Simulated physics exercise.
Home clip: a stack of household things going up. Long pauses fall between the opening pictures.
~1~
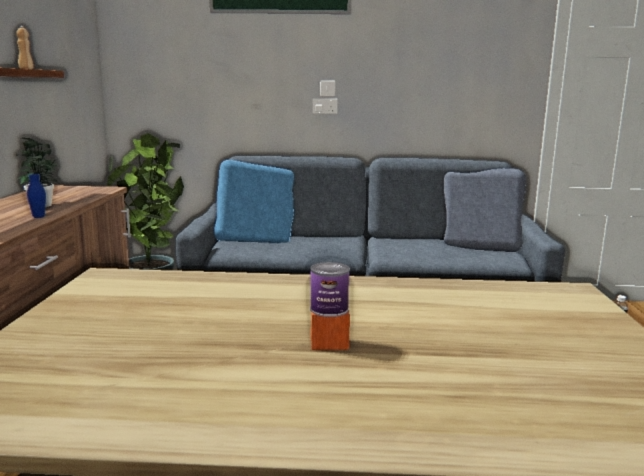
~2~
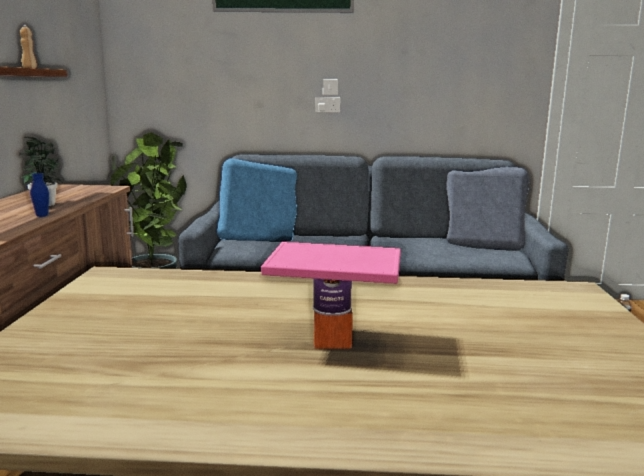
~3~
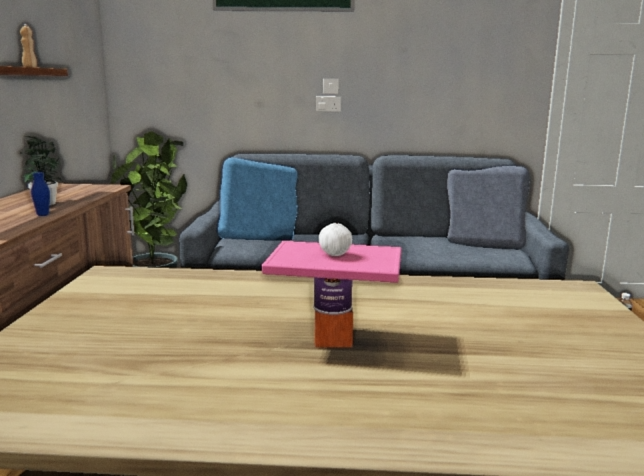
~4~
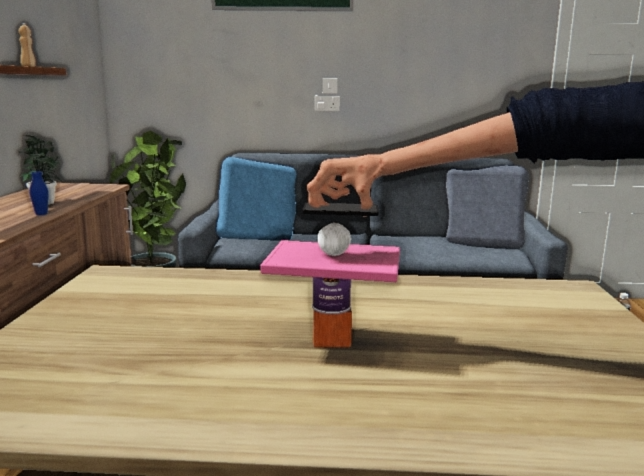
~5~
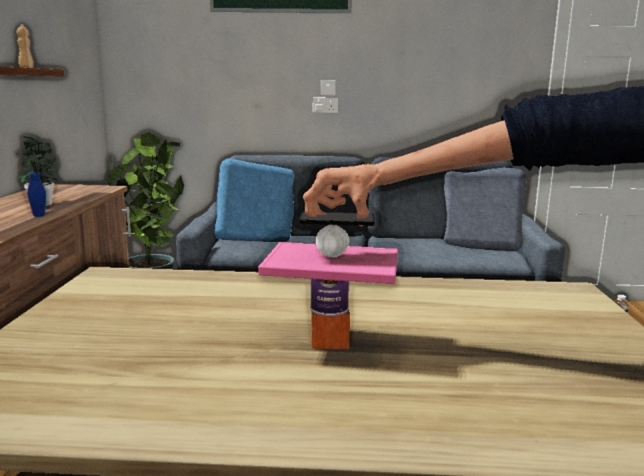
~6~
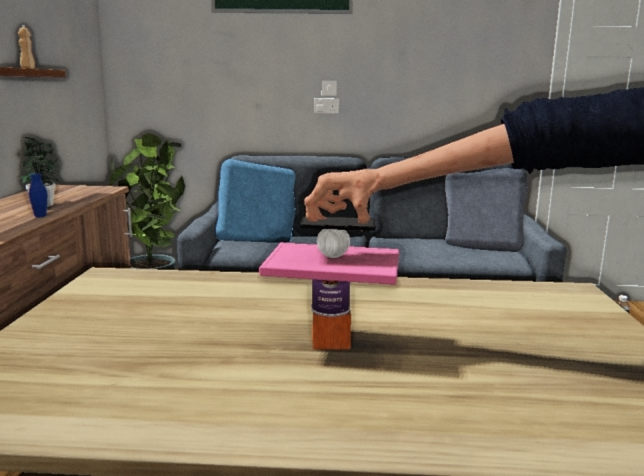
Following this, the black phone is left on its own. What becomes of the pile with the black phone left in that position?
Most likely the pile will not stay as built.
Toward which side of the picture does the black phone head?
That would be the viewer's right.
Then, 0.50 s past the last view, black phone now fallen.
Then, 0.80 s past the last view, pink tray rocked 6° from its first pose.
Then, 0.90 s past the last view, things are still on the move.
Then, 1.10 s past the last view, as before.
Finally, fallen, black phone; the other 4 still in place. Final places as the last picture's camera would see them, black phone near (475, 342). The pile gives way.
